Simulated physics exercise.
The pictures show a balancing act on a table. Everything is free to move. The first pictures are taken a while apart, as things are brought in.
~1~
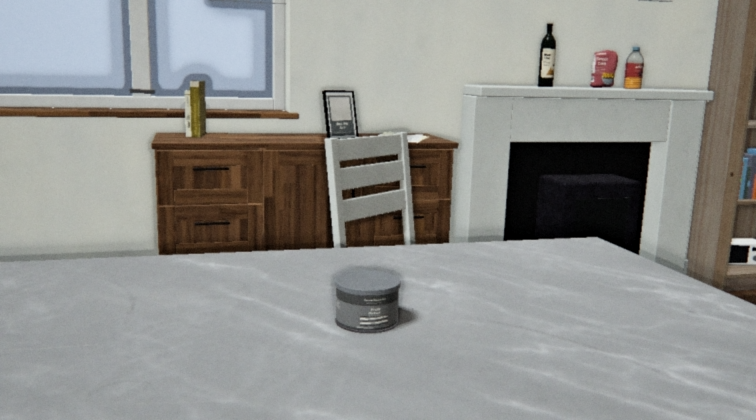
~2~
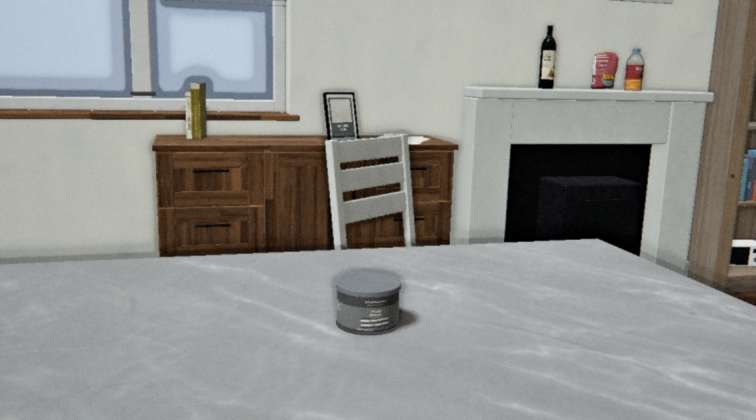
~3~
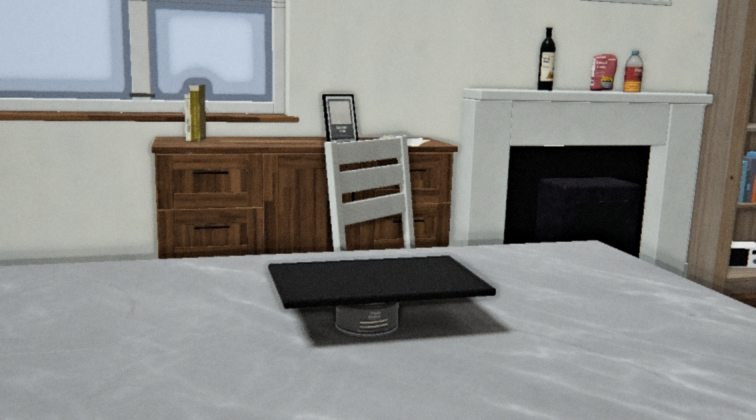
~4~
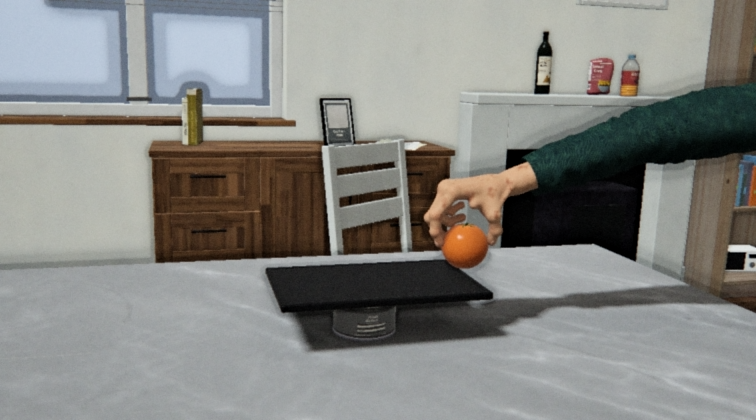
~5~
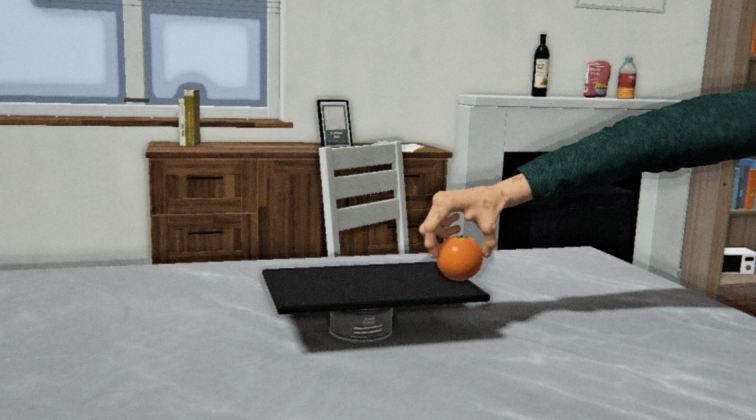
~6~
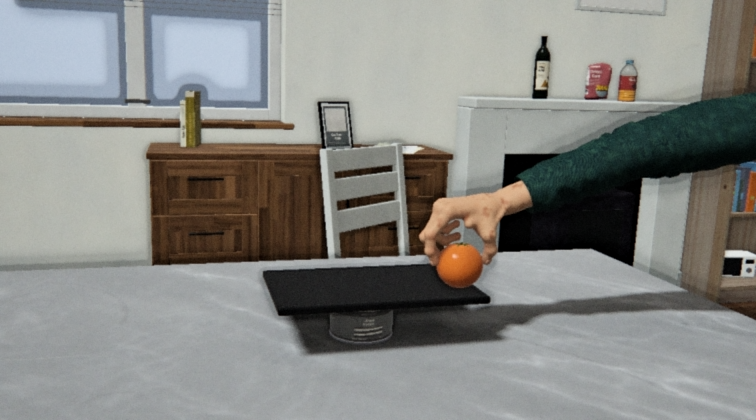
On a grey table, a black board tops a tub and a hand lowers an orange tomato onto it.
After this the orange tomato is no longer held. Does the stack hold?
It loses its balance.
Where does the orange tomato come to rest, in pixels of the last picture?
At about (527, 313).
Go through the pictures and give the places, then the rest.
In the first picture, the last thing is not in view yet; grey tub (367, 301).
In the second picture, the last thing is not in view yet; grey tub (368, 303).
In the third picture, the last thing is not in view yet.
The fourth picture shows coming down; orange tomato (465, 246).
The fifth picture shows coming down; orange tomato (460, 257).
The sixth picture shows set down, still held; orange tomato (460, 265).
Then, 0.40 s past the last view, orange tomato now fallen; black lid rocked 33° from its first pose.
Then, 0.60 s past the last view, black lid rocked 5° from its first pose.
Finally, fallen, orange tomato; moved from the start, black lid; grey tub still in place. Final places as the last picture's camera would see them, orange tomato near (527, 313). The stack comes apart.
